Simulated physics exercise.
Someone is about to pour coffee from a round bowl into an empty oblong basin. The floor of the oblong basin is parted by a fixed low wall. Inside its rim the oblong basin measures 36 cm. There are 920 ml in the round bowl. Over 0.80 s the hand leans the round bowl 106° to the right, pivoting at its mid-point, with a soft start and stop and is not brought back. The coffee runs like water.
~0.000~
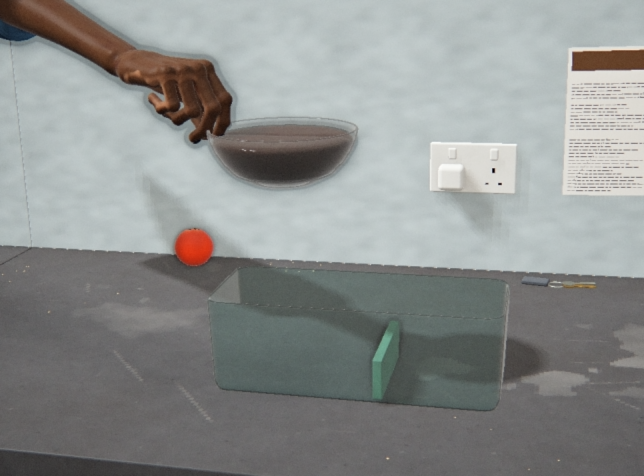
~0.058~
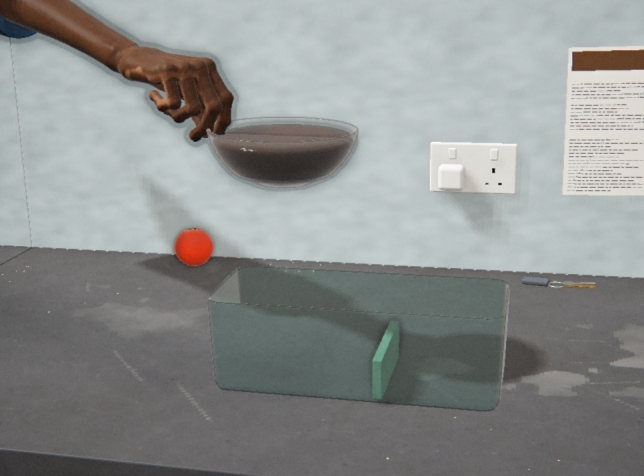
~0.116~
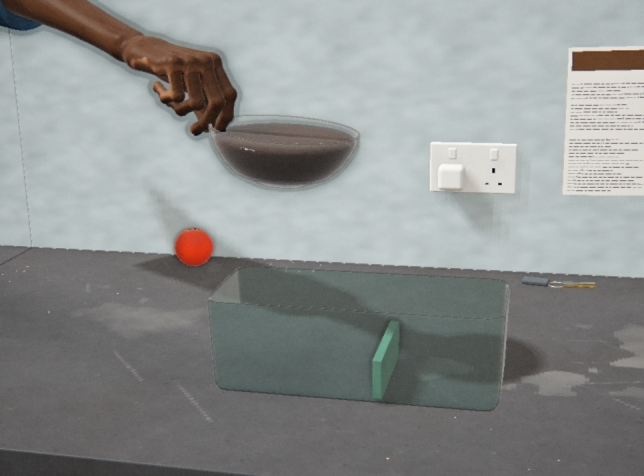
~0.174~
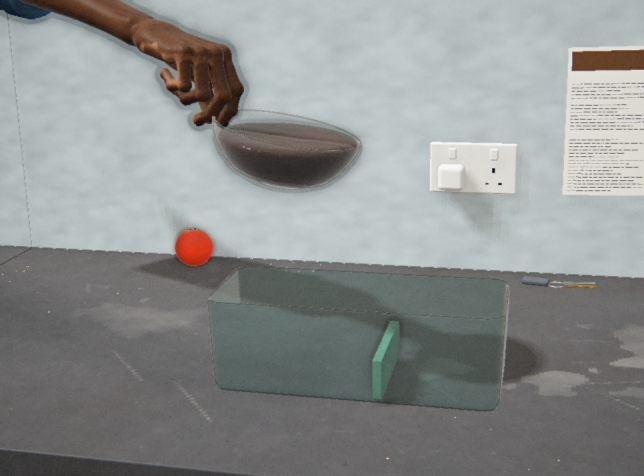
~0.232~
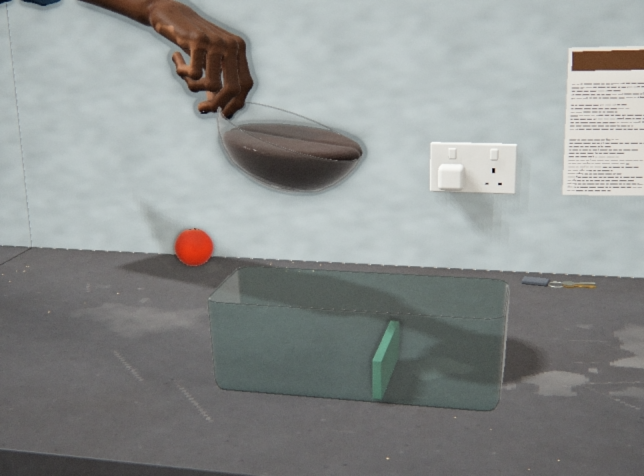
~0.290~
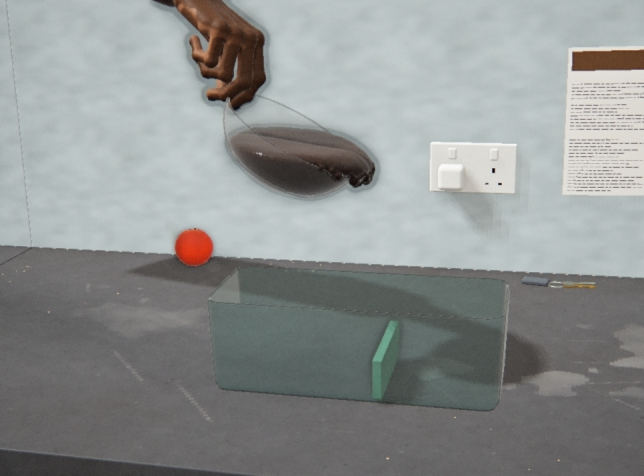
A grey worktop against a pale blue wall is seen from the front and slightly above, the view staying still. A hand at upper left holds a clear round bowl of dark brown liquid above a greenish see-through oblong basin with a green upright divider, a red ball to the left, a white socket and printed sheet to the right. The hand steadily tilts the bowl rightward until the liquid reaches and bulges over its right edge.
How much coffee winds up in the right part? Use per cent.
The far part has some 61 per cent.
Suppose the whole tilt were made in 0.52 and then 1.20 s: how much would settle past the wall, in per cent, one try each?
In turn about 50 and 75 per cent.
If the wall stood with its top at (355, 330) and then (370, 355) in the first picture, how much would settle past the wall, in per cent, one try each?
In turn about 80 and 65 per cent.
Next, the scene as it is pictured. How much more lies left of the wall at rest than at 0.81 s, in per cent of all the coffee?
Near 5 in a hundred.
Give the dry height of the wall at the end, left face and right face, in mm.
Left about 42 mm, right about 22 mm.
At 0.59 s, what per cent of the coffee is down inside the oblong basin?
Some 56 per cent.
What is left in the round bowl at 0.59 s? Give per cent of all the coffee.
About 5 per cent.
By 0.59 s the tilt is 89° and 5 per cent is still to pour, 2 is left of the wall and 53 right of it.
By 0.81 s the tilt is 106° and 0 per cent is still to pour, 26 is left of the wall and 56 right of it.
By 1.05 s the tilt is 106° and 0 per cent is still to pour, 31 is left of the wall and 61 right of it.
By 1.30 s the tilt is 106° and 0 per cent is still to pour, 32 is left of the wall and 61 right of it.
At rest 31 per cent lies left of the wall, 61 right of it and 7 outside.
